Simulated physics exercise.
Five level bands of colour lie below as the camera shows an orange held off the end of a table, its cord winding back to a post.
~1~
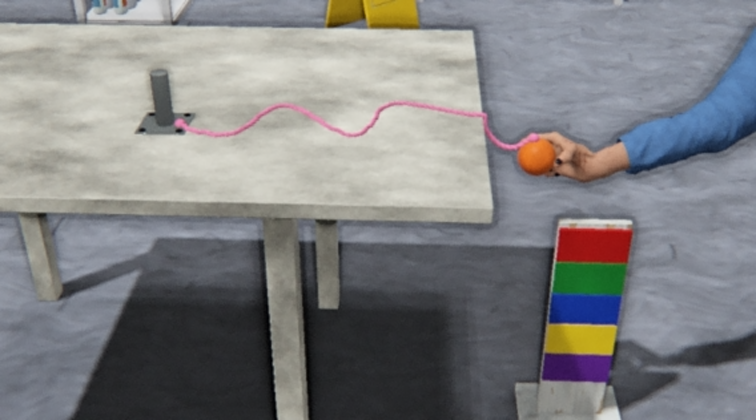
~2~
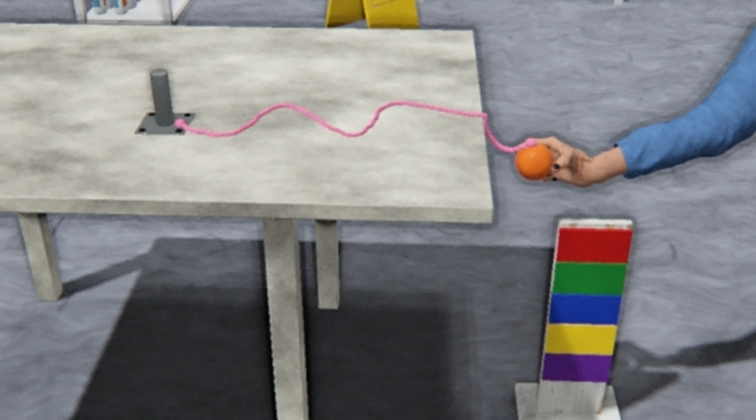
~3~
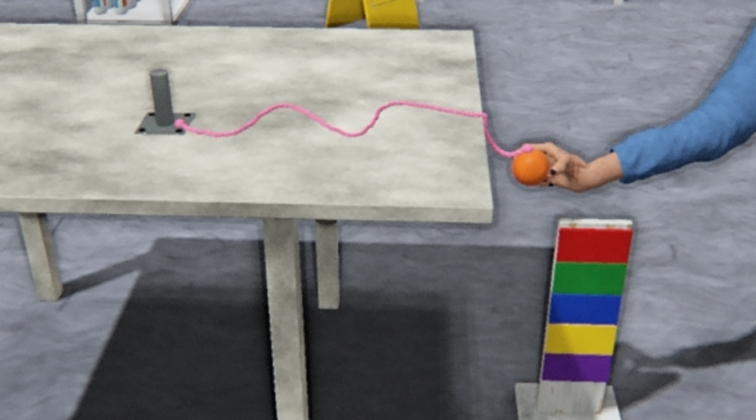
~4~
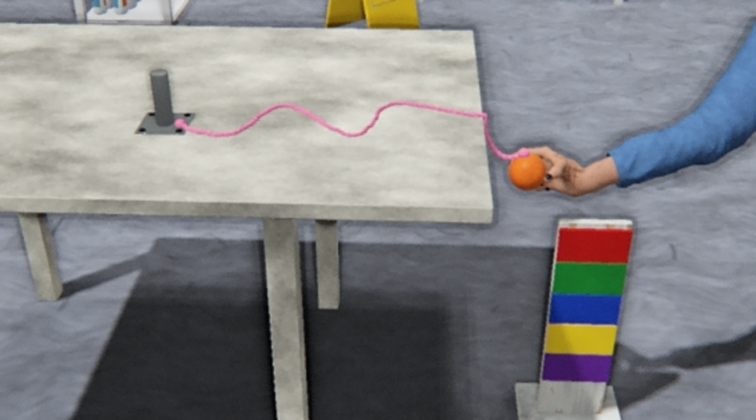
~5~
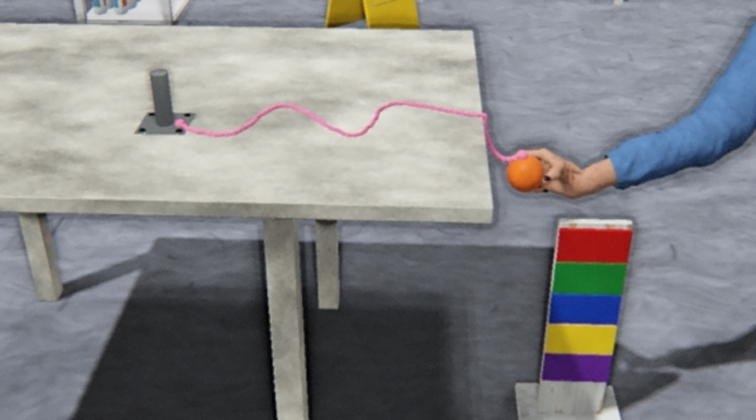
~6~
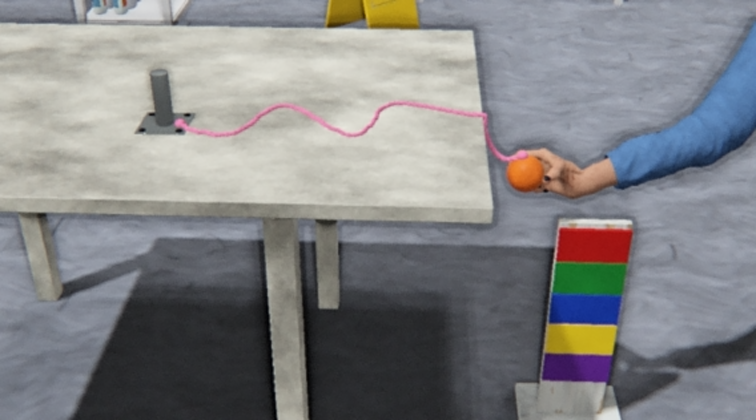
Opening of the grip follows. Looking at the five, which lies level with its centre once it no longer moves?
The blue one lies level with its centre.
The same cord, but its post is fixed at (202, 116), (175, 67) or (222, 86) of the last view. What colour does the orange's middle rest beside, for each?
Going case by case, it's yellow, green and finally yellow.
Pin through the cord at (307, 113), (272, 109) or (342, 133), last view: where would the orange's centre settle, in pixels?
In order of the tries: About (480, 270), about (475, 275), about (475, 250).
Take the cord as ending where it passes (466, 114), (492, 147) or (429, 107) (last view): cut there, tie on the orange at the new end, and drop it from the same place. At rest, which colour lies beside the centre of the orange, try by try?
First try: Red; second try: Green; third try: None, it hangs higher.
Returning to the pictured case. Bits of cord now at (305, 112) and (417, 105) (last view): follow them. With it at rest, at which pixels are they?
(359, 121) and (481, 178), roughly.
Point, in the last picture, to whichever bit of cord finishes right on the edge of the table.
It lies at about (377, 117).
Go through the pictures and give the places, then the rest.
Orange (537, 157); red (594, 248); green (590, 280); blue (585, 311); yellow (581, 341); purple (577, 369), in the first picture.
Orange (534, 162); cord through (210, 135) (273, 109) (332, 129) (380, 111) (462, 113), in the second picture.
Orange (531, 167), in the third picture.
Orange (527, 172); cord through (210, 135) (273, 109) (332, 129) (380, 111) (462, 113), in the fourth picture.
Orange (526, 174), in the fifth picture.
Orange (526, 174); cord through (210, 135) (273, 109) (332, 129) (380, 111) (462, 113), in the sixth picture.
Soon after, orange near (495, 297); level with blue.
After that, orange near (459, 305); level with blue.
In the end, orange near (473, 308); level with blue. Its centre hangs level with the blue band.
